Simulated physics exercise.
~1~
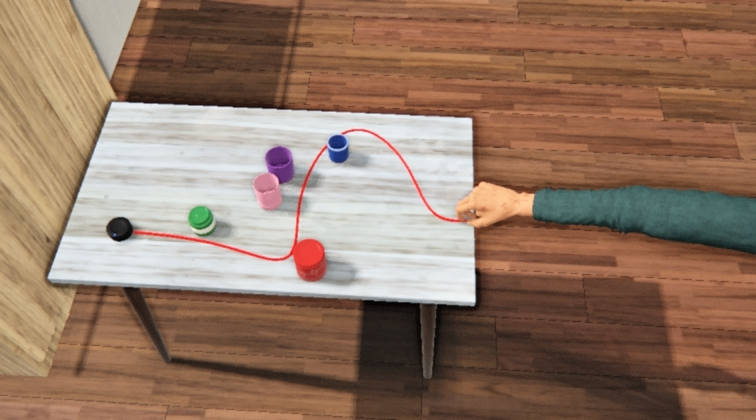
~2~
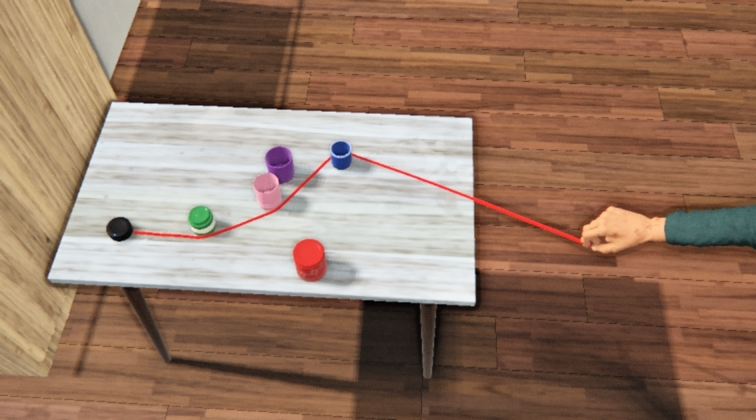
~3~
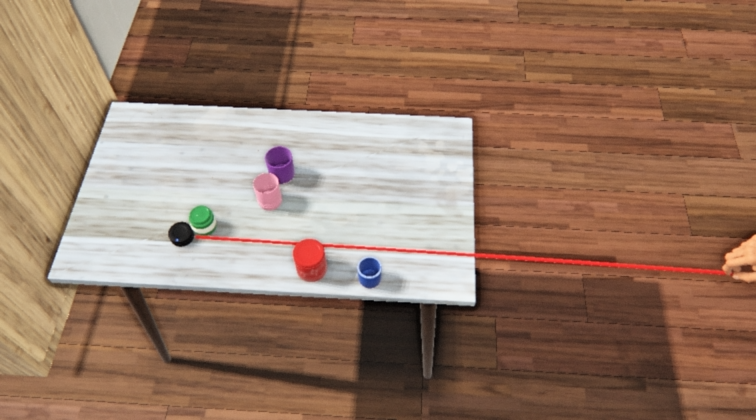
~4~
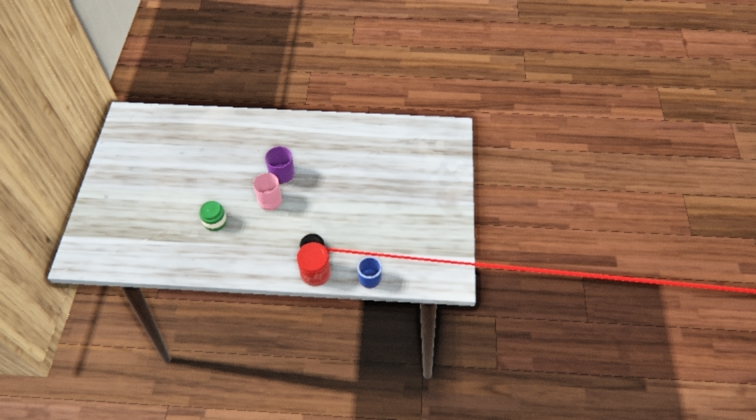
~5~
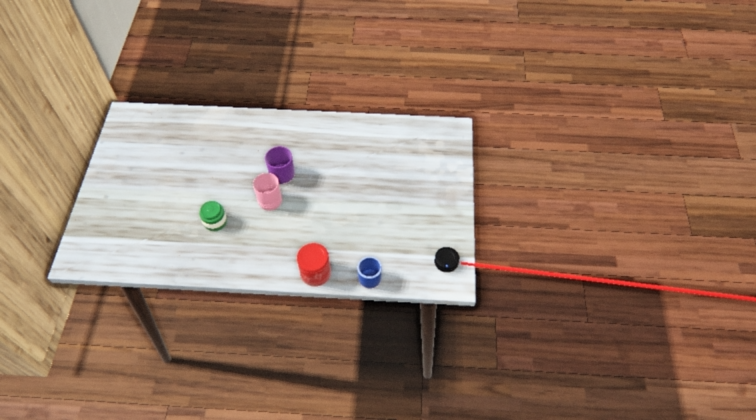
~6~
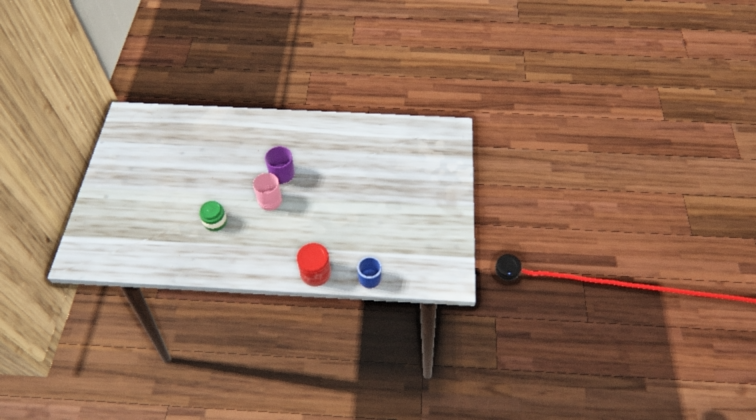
The clip opens on a pale wooden table where a black charging pad sits at the left, its red cord winding among a green jar, a pink cup, a purple mug, a red tub and a blue mug to a hand at the right edge. The hand pulls the cord rightward, drawing it tight against the blue mug. The blue mug then ends up near the front edge, beside the red tub, as the cord straightens and the pad slides right. The pad nudges the green jar slightly, passes behind the barely shifted red tub, and finally leaves the tabletop at the right, while the containers remain upright on it.
